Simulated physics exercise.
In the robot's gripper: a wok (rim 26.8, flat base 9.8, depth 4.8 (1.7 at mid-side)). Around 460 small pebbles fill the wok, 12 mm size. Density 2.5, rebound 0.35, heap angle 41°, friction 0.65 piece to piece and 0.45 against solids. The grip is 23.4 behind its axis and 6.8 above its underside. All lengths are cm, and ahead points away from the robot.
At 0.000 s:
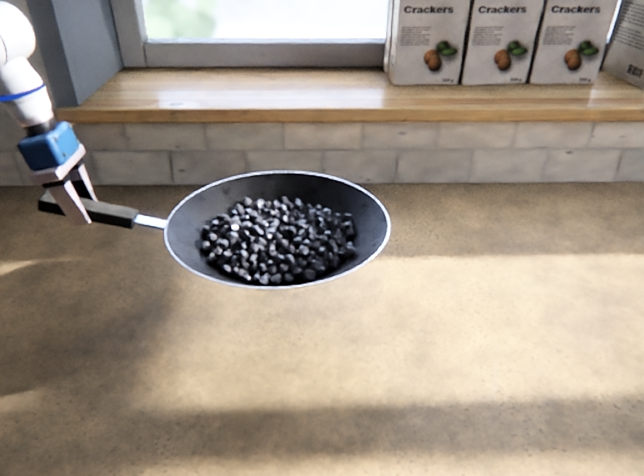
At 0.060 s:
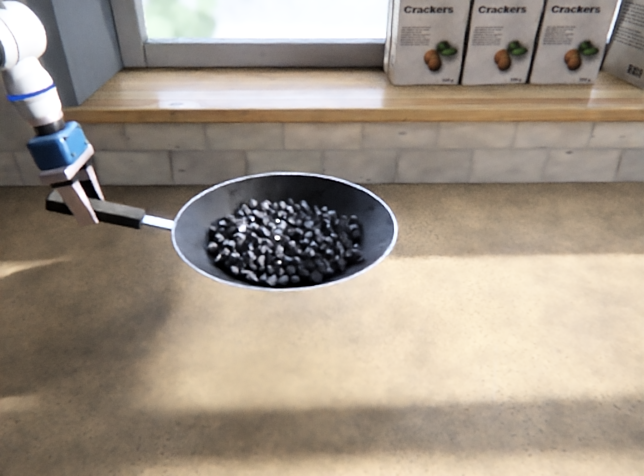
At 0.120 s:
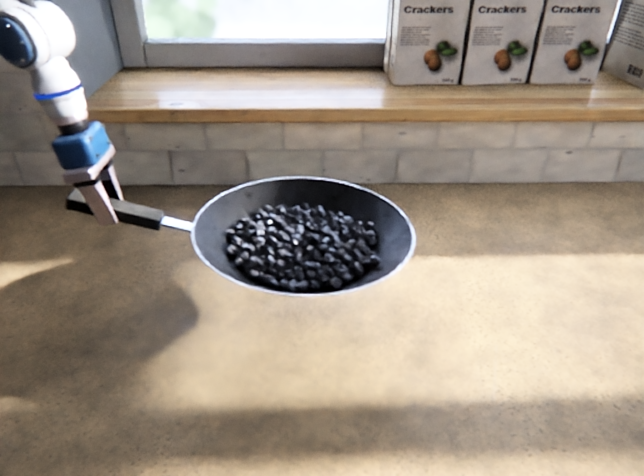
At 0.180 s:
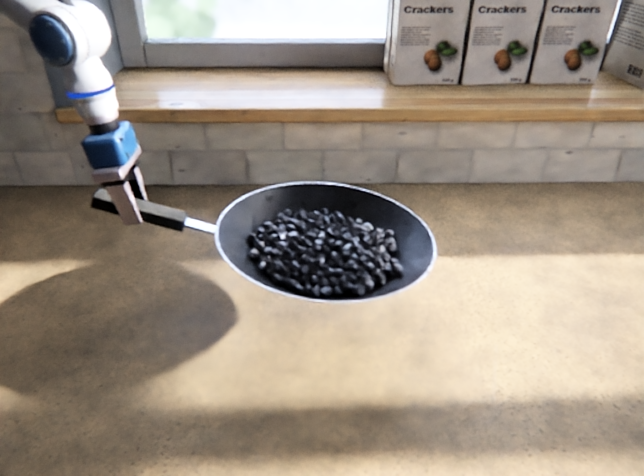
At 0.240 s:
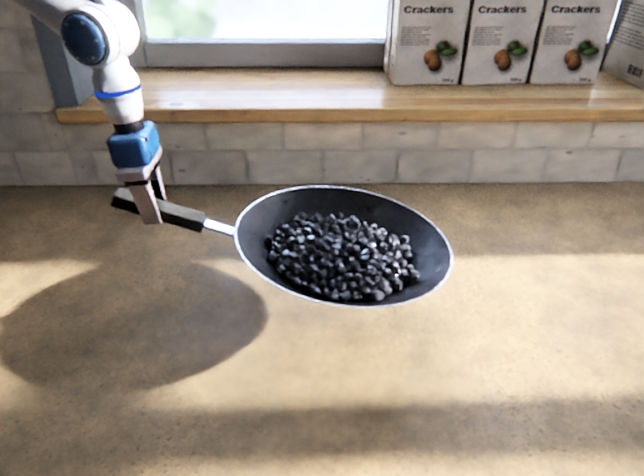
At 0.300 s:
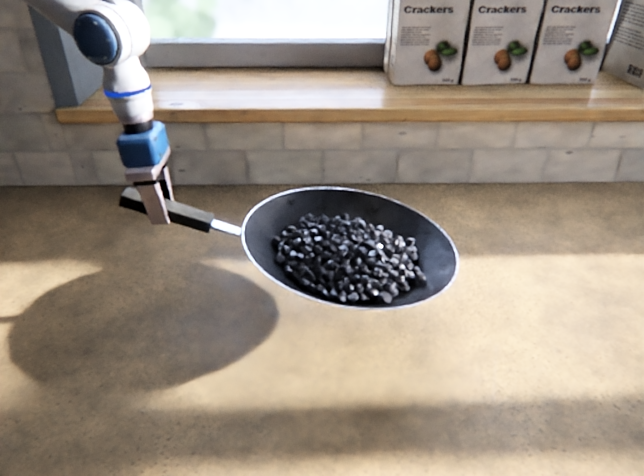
A sunlit speckled tan counter beneath a window with a wooden sill and pale brick backsplash is seen from slightly above by a still camera. At upper left, a white and blue robot arm grips the handle of a black wok filled with dark pebbles, with three cracker boxes at upper right. The arm carries the wok a short way right, tilting it slightly, then slows.
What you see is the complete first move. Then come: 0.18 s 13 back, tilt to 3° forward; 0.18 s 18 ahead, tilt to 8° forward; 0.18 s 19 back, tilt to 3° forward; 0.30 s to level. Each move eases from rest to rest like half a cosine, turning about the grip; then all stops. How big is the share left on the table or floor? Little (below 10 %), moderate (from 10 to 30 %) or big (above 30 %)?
A moderate share, from 10 to 30 %, ends on the table or floor.
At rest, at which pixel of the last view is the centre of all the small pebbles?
Around (260, 242).
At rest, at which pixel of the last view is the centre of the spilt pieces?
Around (360, 308).
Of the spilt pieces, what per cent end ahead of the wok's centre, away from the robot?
About 90 per cent.
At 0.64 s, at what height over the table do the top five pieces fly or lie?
About 21 cm.
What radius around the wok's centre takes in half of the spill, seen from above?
Roughly 18 cm.
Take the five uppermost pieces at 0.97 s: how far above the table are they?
About 22 cm.
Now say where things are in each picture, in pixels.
In the first picture, the wok middle at (279, 238), level; upper third of the load around (275, 232), from x 205 to 350, top at y 200; 465 in the wok.
In the second picture, the wok middle at (286, 240), level; upper third of the load around (277, 234), from x 215 to 360, top at y 200.
In the third picture, the wok middle at (304, 244), tilted 2° forward; upper third of the load around (290, 240), from x 230 to 375, top at y 205.
In the fourth picture, the wok middle at (325, 250), tilted 5° forward; upper third of the load around (304, 244), from x 250 to 395, top at y 210.
In the fifth picture, the wok middle at (342, 254), tilted 6° forward; upper third of the load around (318, 248), from x 270 to 415, top at y 215.
In the sixth picture, the wok middle at (348, 256), tilted 7° forward; upper third of the load around (324, 250), from x 275 to 420, top at y 215; 465 in the wok.
After 0.64 s, tilted 8° forward, highest piece 21 above the table; 325 in the wok, 140 in flight or on a rim.
After 0.97 s, tilted 2° forward, highest piece 23 above the table; 364 in the wok, 8 on the table or floor, 93 in flight or on a rim.
After 1.34 s, level, highest piece 14 above the table; 363 in the wok, 102 on the table or floor.
After 2.39 s, level, highest piece 14 above the table; 363 in the wok, 102 on the table or floor.
In the end, 363 in the wok, 102 on the table or floor. That is 22 % on the table or floor.
